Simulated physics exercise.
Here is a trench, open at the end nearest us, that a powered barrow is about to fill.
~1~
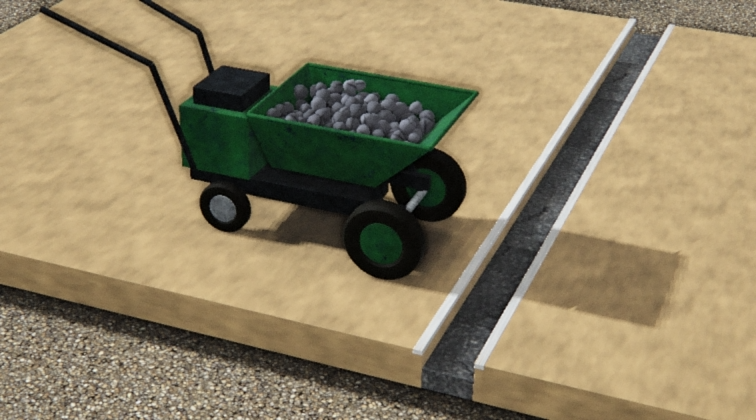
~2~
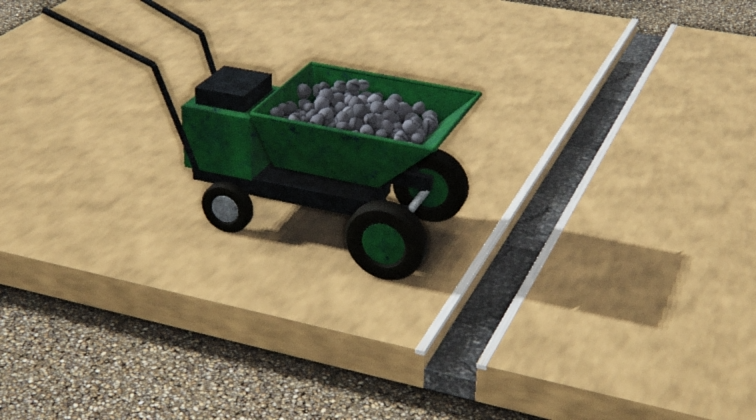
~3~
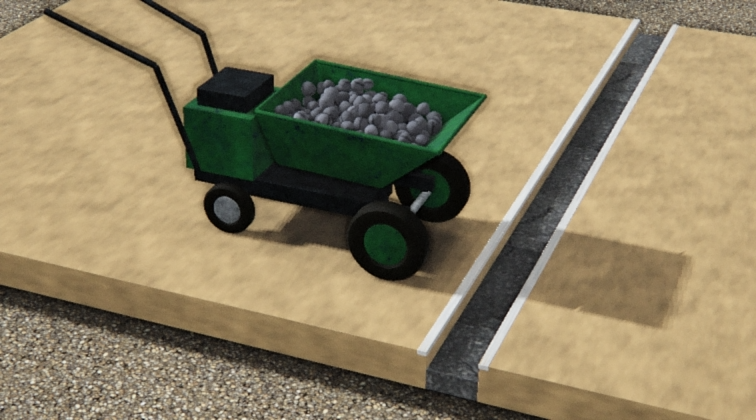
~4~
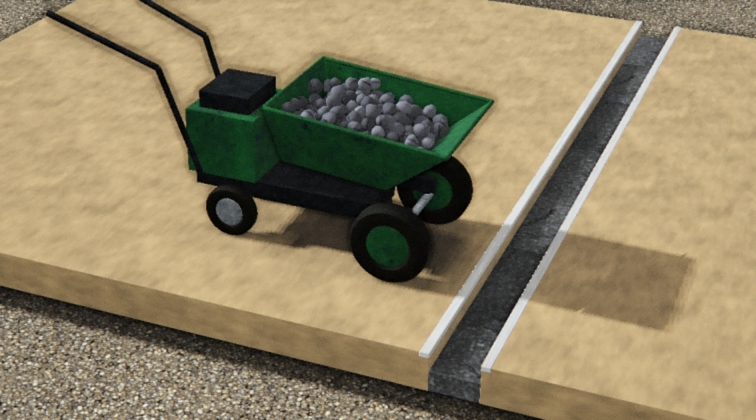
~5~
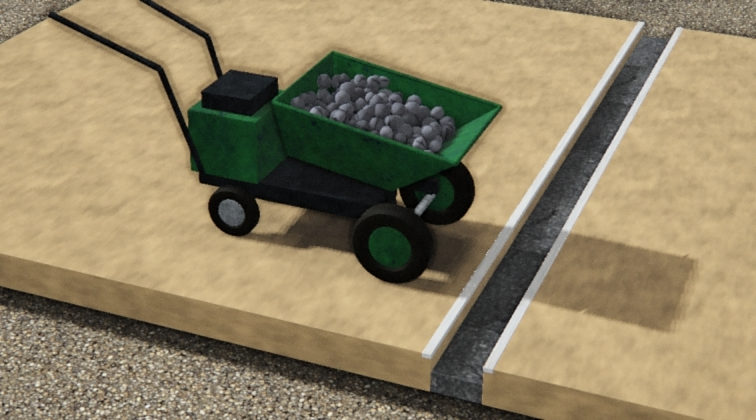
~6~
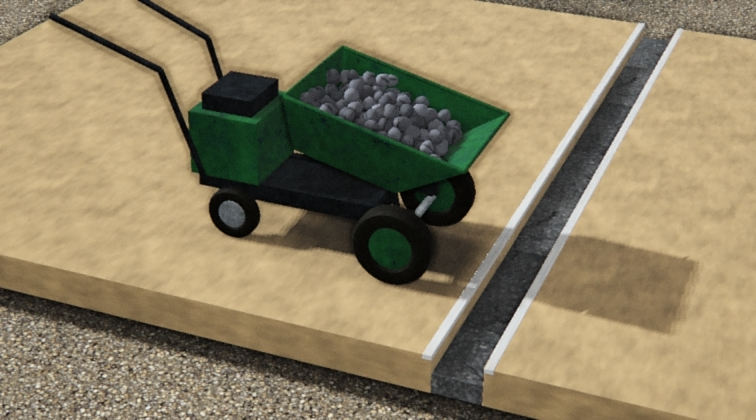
A green skip of round grey cobbles on a barrow tilts slightly toward a narrow trench.
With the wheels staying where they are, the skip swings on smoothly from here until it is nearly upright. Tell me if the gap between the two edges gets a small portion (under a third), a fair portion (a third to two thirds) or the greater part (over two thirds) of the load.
It gets a small portion.
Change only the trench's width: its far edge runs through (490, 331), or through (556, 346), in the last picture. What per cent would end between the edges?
I'd put it near 0 in a hundred, then near 60 in a hundred.
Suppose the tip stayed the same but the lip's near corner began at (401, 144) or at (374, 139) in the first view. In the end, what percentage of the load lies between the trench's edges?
50 and 60 percent, in that order.
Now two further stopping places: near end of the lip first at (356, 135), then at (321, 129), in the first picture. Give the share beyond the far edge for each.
Roughly 20 per cent at the first spot and 10 per cent at the second.
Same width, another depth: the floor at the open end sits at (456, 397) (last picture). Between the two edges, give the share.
The share comes to around 10 percent.
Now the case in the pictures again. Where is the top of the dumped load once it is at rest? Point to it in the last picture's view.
Estimated top, final frame: Near (573, 266).
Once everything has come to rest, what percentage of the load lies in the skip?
I'd put it at about 5 per cent.
Shortly afterwards, skip tipped steeply; the whole lot in the skip.
Next, skip tipped right over; near a third in the skip; only a few in or heaped over the trench; near half beyond it; only a few falling.
Some moments later, skip tipped right over; a little in the skip; a little in or heaped over the trench; the bulk beyond it.
In the end, skip tipped right over; a little in the skip; a little in or heaped over the trench; the bulk beyond it.
